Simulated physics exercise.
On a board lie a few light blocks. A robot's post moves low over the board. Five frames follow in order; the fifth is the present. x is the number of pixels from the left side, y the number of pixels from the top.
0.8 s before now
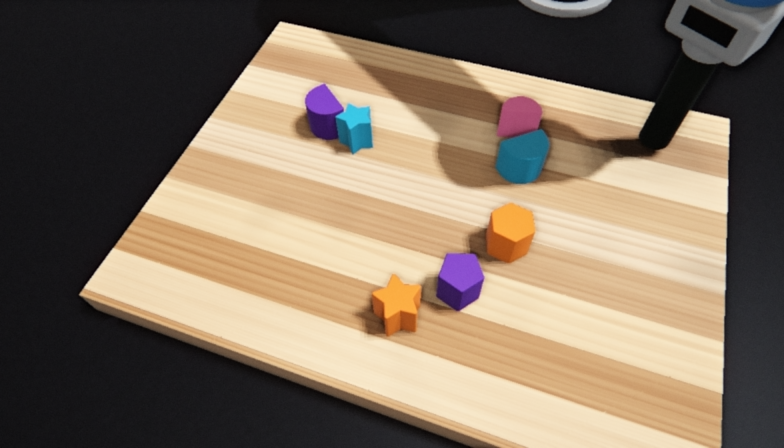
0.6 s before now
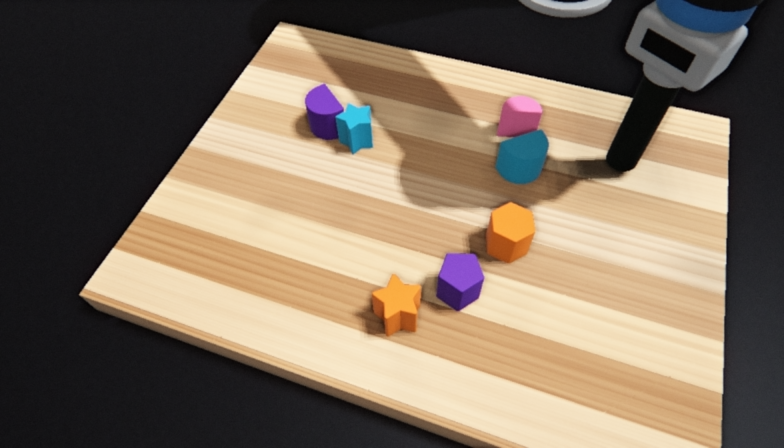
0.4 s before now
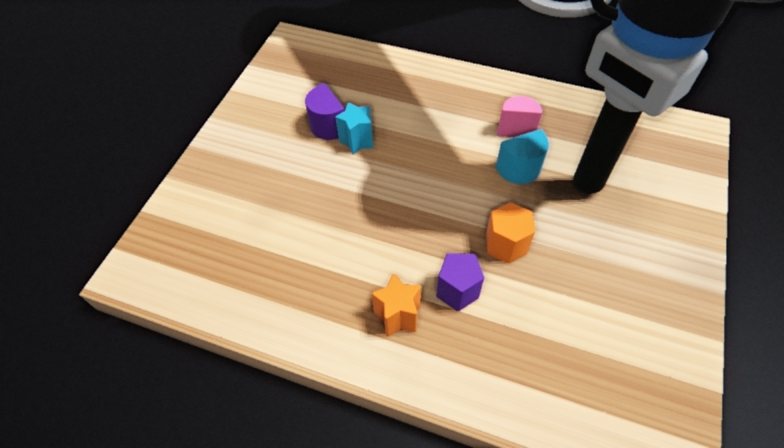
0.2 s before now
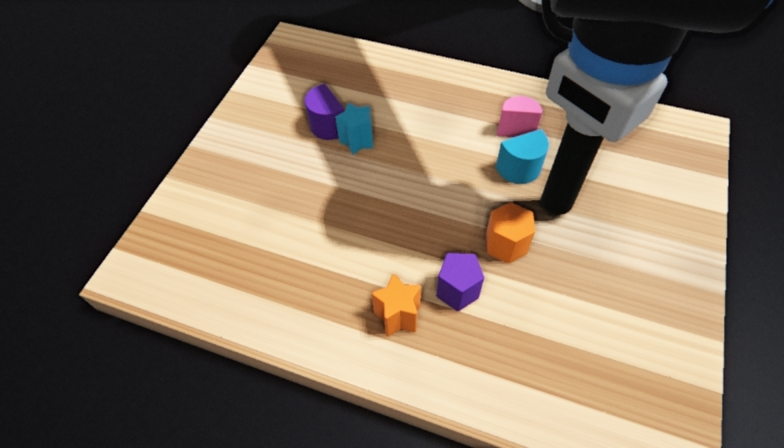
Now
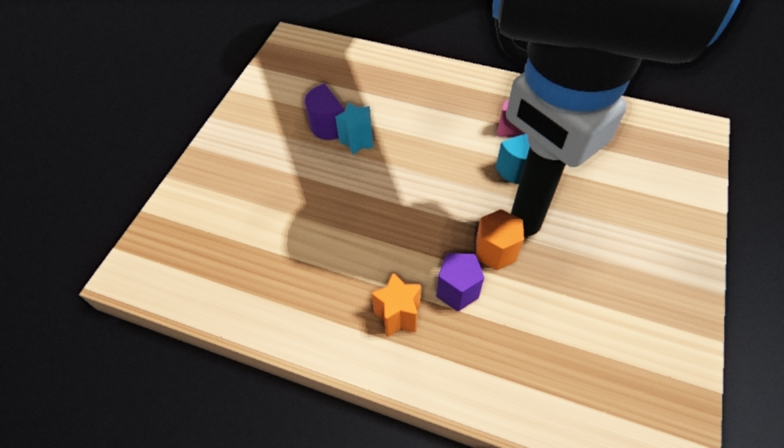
A robot arm with a black post, grey collar and blue band reaches over a striped wooden board on a dark surface, seen from above at an angle. Purple and turquoise blocks sit upper left, pink and turquoise ones upper right, and an orange six-sided block, purple pentagon and orange star lower down. The post sweeps down and left, nudging the six-sided block slightly toward the pentagon.
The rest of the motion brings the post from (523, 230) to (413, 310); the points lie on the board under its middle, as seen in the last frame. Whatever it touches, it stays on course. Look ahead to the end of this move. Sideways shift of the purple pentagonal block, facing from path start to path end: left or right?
It shifts leftward.
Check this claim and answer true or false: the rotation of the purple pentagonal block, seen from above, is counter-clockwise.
This is true.
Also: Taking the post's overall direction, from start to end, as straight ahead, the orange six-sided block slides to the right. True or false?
This is true.
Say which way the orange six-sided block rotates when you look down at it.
It turns clockwise.
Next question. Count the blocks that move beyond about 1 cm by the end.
Moved: 3 or more.
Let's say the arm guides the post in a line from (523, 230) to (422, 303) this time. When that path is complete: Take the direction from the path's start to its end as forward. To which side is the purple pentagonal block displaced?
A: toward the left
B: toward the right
I choose A.
What follows on the original path. One third of the way, post (490, 248); purple pentagonal block (442, 284), turned 40° anticlockwise; orange six-sided block (459, 248), turned 25° clockwise.
Two thirds of the way, post (452, 275); orange star block (378, 315), turned 65° clockwise; purple pentagonal block (420, 315), turned 90° anticlockwise; orange six-sided block (416, 272), turned 35° clockwise.
At the end, post (414, 304); orange star block (365, 324), turned 50° clockwise; purple pentagonal block (413, 331), turned 115° anticlockwise; orange six-sided block (372, 285), turned 70° clockwise; turquoise D-shaped block in place.
